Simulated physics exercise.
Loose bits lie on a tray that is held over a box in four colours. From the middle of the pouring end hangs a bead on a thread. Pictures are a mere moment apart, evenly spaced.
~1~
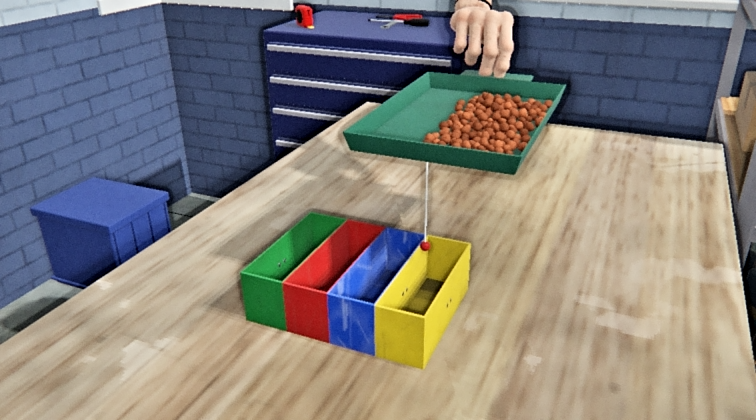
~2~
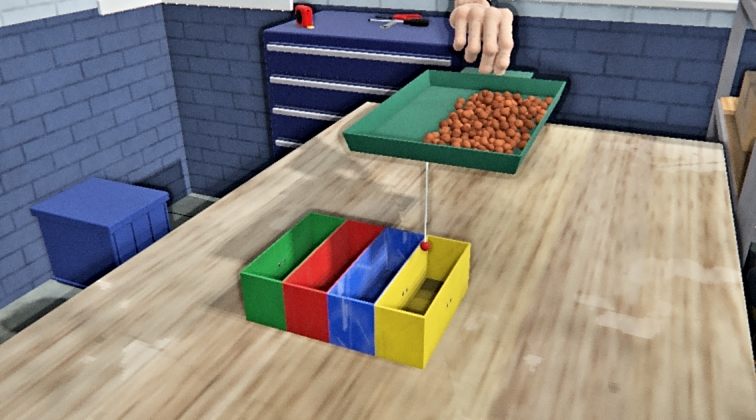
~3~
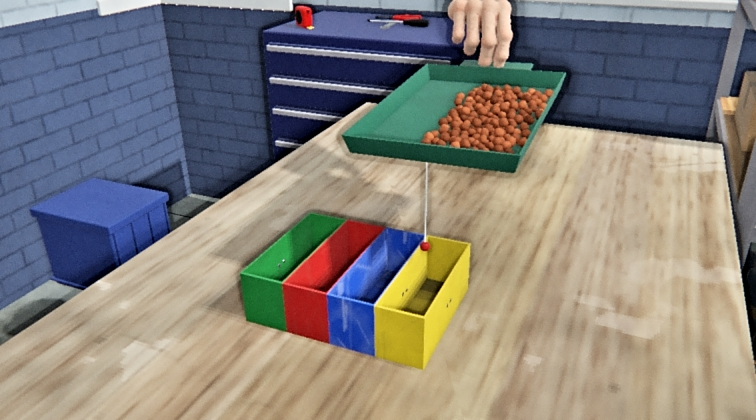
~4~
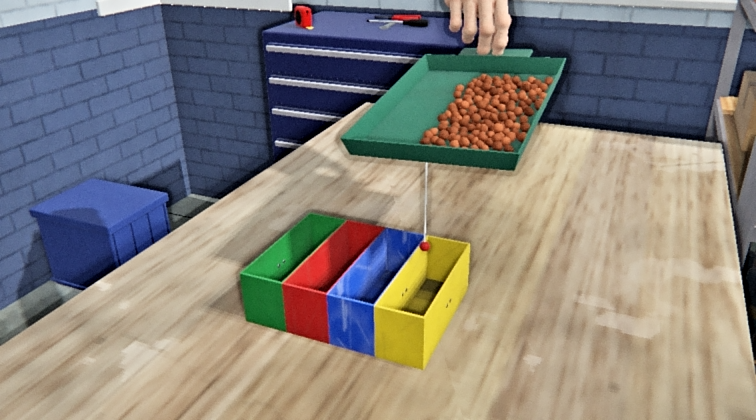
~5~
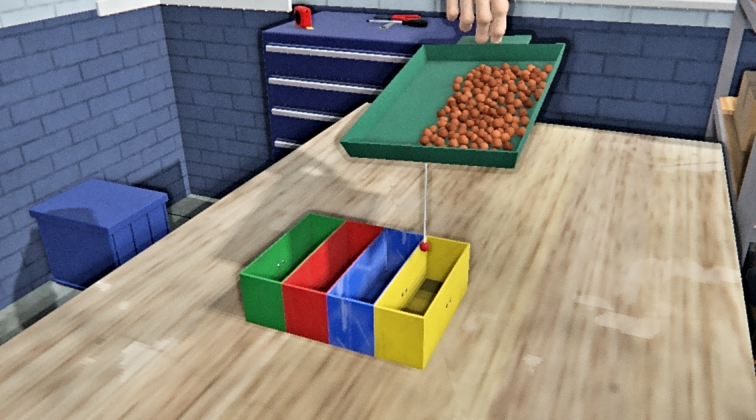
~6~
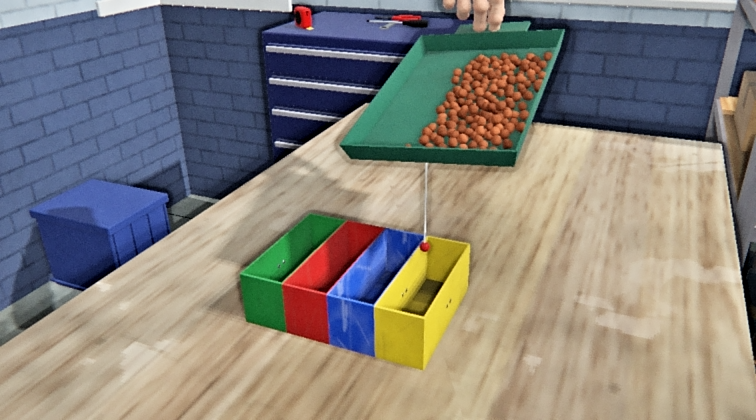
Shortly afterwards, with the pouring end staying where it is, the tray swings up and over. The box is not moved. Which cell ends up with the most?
The red cell.
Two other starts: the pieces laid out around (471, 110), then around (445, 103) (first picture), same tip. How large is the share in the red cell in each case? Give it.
Estimates in order: 60 percent, 50 percent.
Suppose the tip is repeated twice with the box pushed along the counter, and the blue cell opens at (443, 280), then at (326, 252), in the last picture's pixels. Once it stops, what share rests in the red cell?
That makes 20 per cent, followed by 0 per cent.
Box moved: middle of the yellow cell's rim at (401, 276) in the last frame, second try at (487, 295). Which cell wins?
The first time it is the blue cell; the second time it is the green cell.
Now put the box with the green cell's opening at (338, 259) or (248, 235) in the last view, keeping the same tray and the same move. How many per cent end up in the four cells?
In order: 90 percent, then 70 percent.
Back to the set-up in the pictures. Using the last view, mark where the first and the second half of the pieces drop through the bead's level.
Roughly (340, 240) first, then roughly (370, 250).
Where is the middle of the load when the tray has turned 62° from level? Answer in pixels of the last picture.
Close to (415, 115).
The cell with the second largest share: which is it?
The blue cell.
Shortly afterwards, tray tipped steeply; all but a few on the tray; only a few in the blue cell; only a few in the red cell; only a few falling or outside the box.
Next, tray tipped past a quarter turn; all but a few on the tray; only a few in the red cell; only a few in the blue cell; only a few in the yellow cell; only a few in the green cell; a little falling or outside the box.
Some moments later, tray tipped past a quarter turn; near half in the red cell; near a quarter in the blue cell; near a quarter in the yellow cell; a little in the green cell; only a few falling or outside the box.
In the end, tray tipped past a quarter turn; near half in the red cell; near a quarter in the blue cell; near a quarter in the yellow cell; a little in the green cell; only a few outside the box.
